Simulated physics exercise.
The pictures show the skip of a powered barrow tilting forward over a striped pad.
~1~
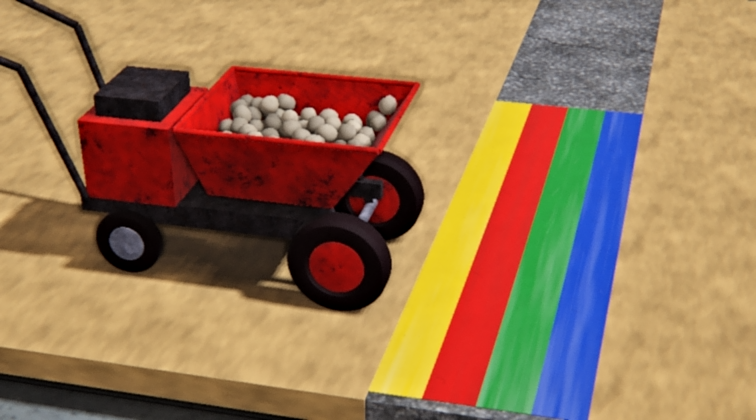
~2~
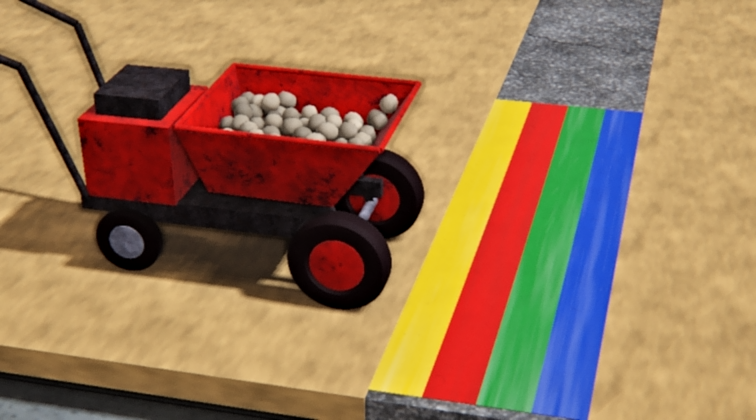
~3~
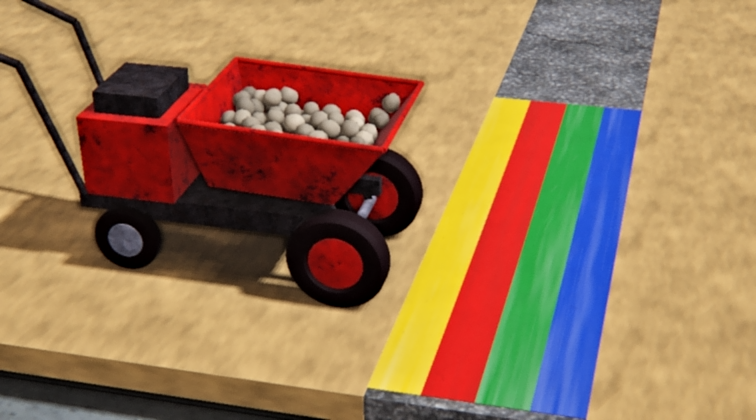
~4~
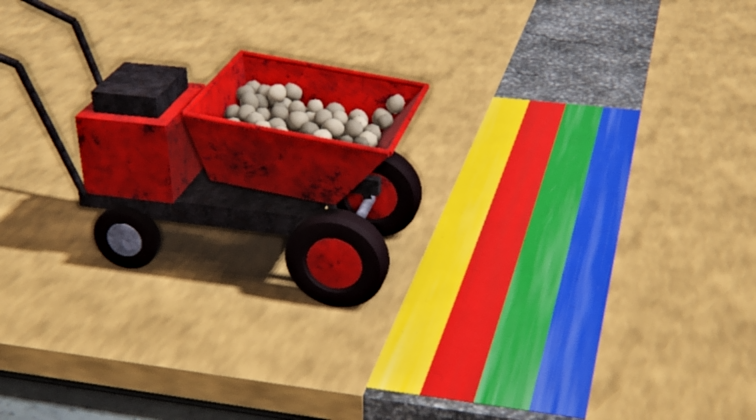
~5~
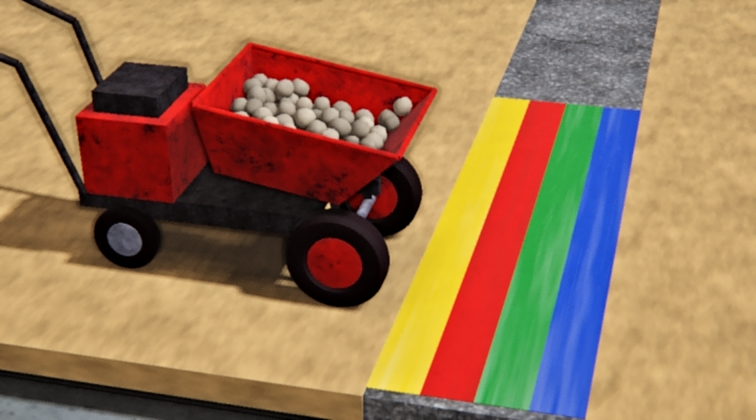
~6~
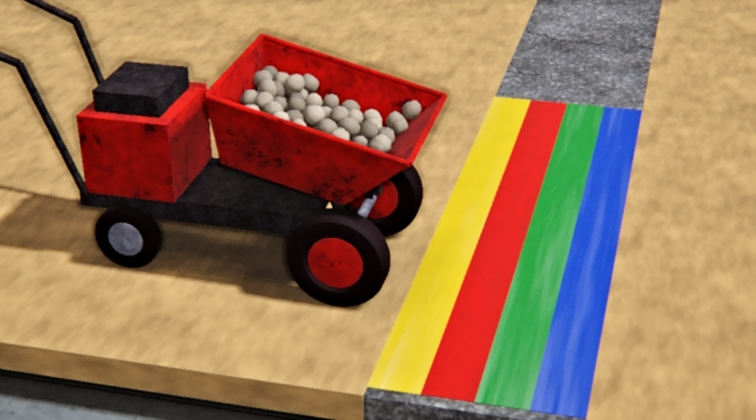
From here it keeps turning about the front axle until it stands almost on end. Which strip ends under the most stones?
The green one gets the largest share.
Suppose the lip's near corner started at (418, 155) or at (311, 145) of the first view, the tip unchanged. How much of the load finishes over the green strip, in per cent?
First some 20, then 20 per cent.
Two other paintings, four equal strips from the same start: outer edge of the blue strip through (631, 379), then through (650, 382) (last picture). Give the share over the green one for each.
About 30 and 30 per cent.
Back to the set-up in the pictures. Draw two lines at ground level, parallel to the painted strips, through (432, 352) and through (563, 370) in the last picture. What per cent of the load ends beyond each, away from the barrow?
In turn 90 and 30 in a hundred.
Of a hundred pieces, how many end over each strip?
In per cent, yellow strip 0, red strip 15, green strip 35 and blue strip 25.
Shortly afterwards, skip tipped steeply; the whole lot in the skip.
Next, skip tipped right over; the bulk in the skip; only a few over the red strip; a little over the green strip.
Some moments later, skip tipped right over; near a quarter in the skip; a little over the red strip; near a third over the green strip; near a quarter over the blue strip; a little off the paint.
In the end, skip tipped right over; a little in the skip; none at all over the yellow strip; a little over the red strip; near a third over the green strip; near a quarter over the blue strip; a little off the paint.
